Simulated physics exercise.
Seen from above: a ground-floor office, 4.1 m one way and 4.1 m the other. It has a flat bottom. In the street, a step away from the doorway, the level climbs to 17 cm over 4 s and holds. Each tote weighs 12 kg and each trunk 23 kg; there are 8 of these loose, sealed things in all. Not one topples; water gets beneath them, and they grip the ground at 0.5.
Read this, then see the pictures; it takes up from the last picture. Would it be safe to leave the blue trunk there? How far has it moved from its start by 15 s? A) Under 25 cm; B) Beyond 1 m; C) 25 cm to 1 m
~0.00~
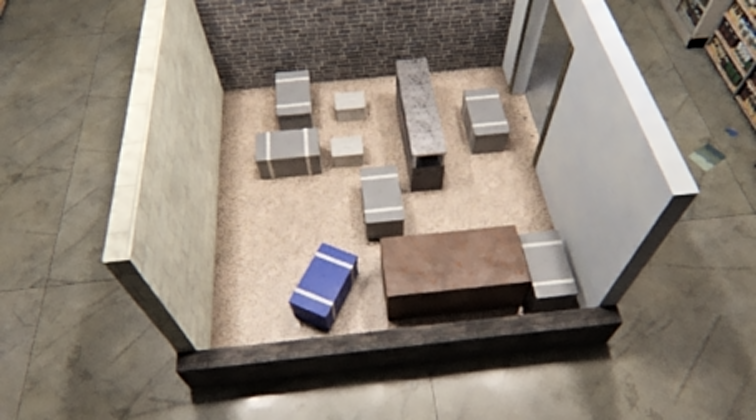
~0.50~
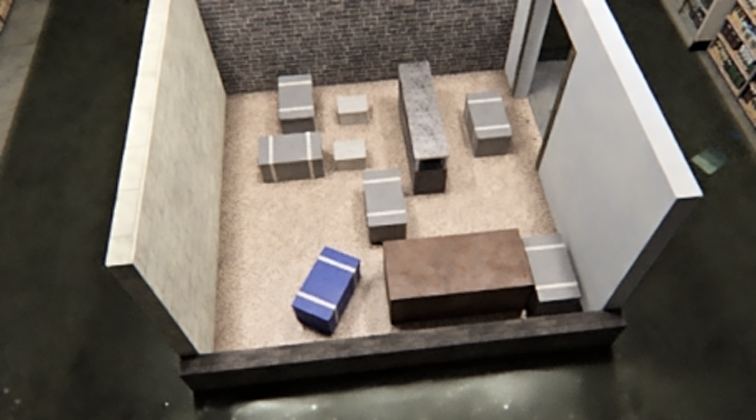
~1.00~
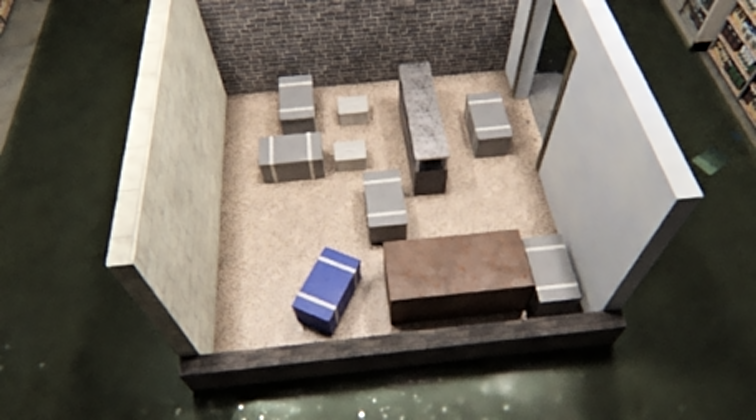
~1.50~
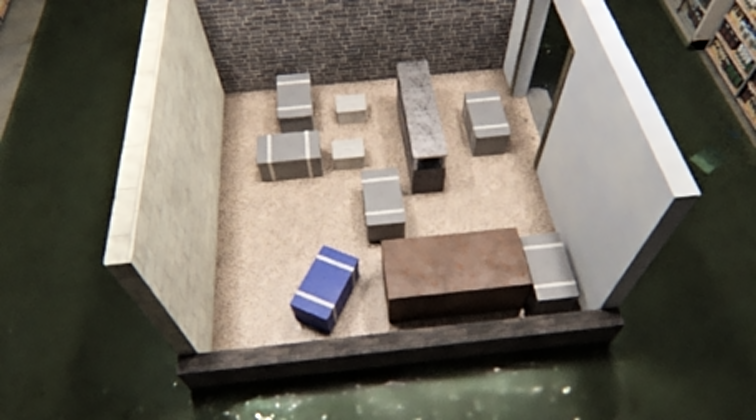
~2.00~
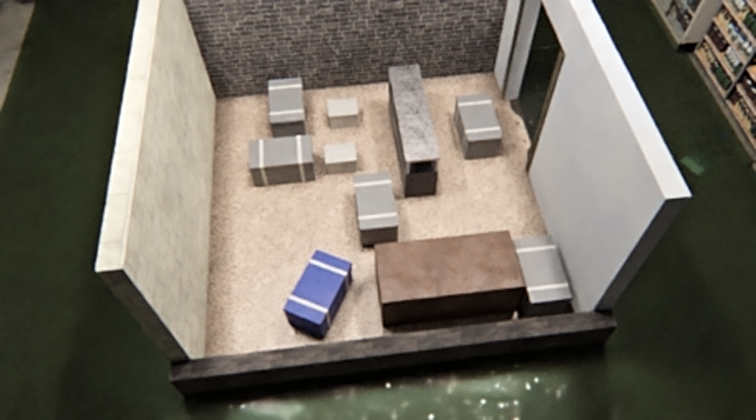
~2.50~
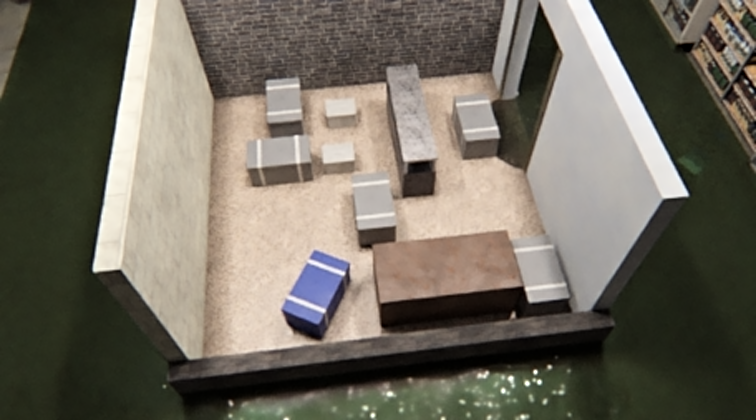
A.
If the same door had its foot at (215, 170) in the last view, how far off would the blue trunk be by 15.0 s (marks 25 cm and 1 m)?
The blue trunk goes a bit.
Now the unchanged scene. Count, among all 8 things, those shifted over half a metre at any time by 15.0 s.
That comes to 2.
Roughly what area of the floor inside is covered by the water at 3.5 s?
Wet area: Approx. 1.0 m2.
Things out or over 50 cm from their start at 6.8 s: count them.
Count: 0.
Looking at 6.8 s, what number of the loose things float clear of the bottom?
Answer: 1.
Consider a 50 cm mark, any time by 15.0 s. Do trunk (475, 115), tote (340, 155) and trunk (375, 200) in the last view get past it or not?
Going one by one, I get above, within and within.
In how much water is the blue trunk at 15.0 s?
9 cm, roughly.
After 3.5 s the blue trunk is near (316, 285), 0.0 m from its start, aground; 0 afloat.
After 6.8 s the blue trunk is near (316, 285), 0.0 m from its start, aground; 1 afloat.
After 11.0 s the blue trunk is near (316, 285), 0.0 m from its start, aground; 2 afloat.
After 15.0 s the blue trunk is near (328, 284), 0.1 m from its start, afloat; 6 afloat.
